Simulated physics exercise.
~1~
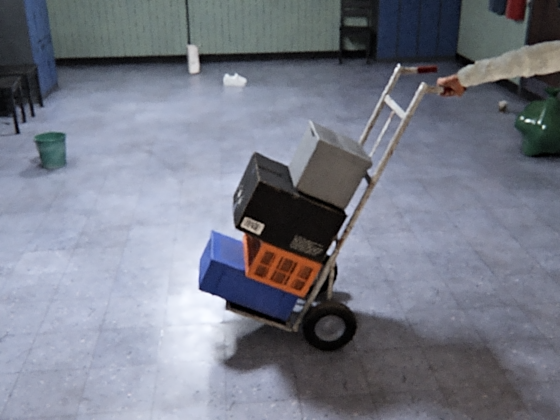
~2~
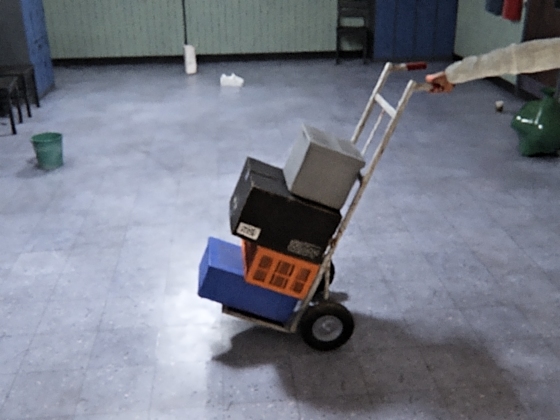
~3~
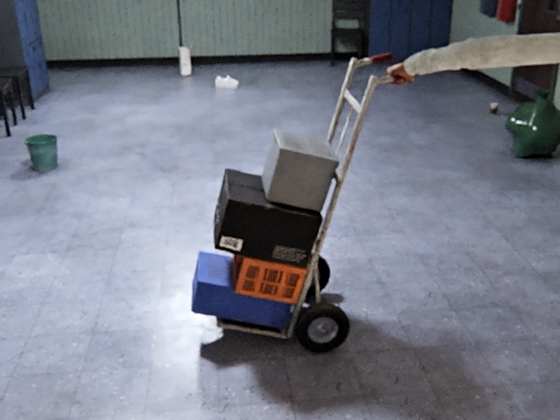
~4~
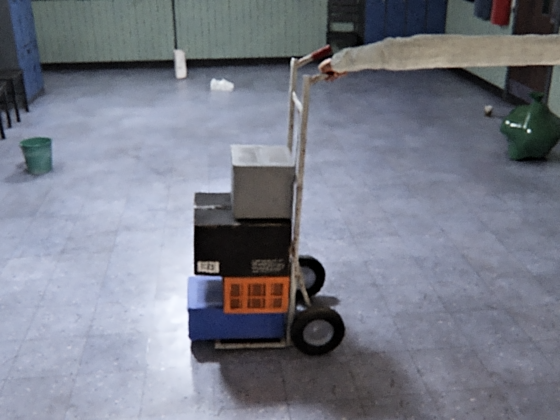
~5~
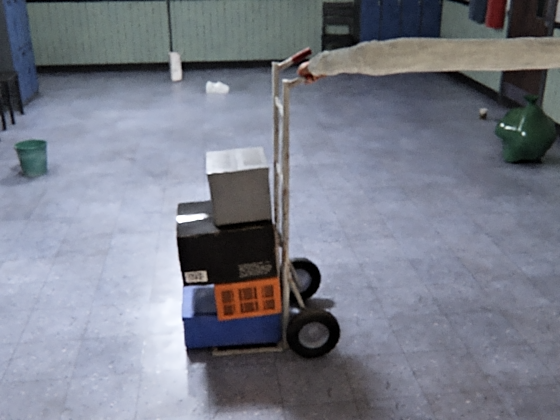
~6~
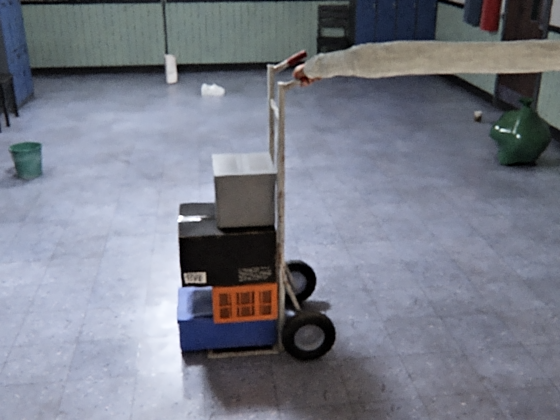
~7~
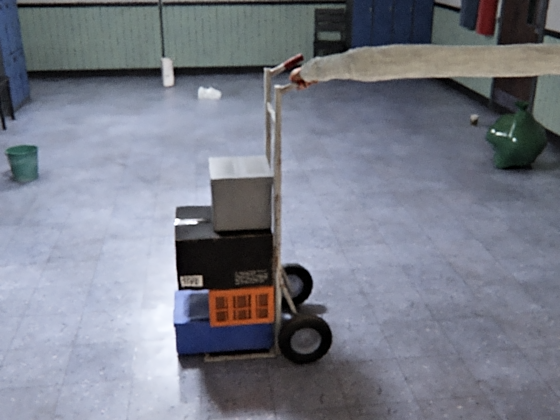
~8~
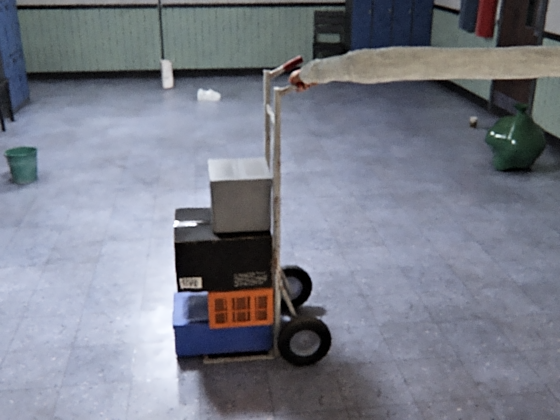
A two-wheeled hand truck, seen from the side in a dim room with a tiled floor, leans back toward the right, held by a pale-sleeved arm. Its load has a blue tote and an orange crate at the bottom, a black box above them and a grey tote on top, with a green bucket at left and a rounded green object at right. The arm swings the truck forward until it stands upright. The upper pieces and the crate tip slightly left, then settle back. Everything ends still stacked, the hand on the handle.
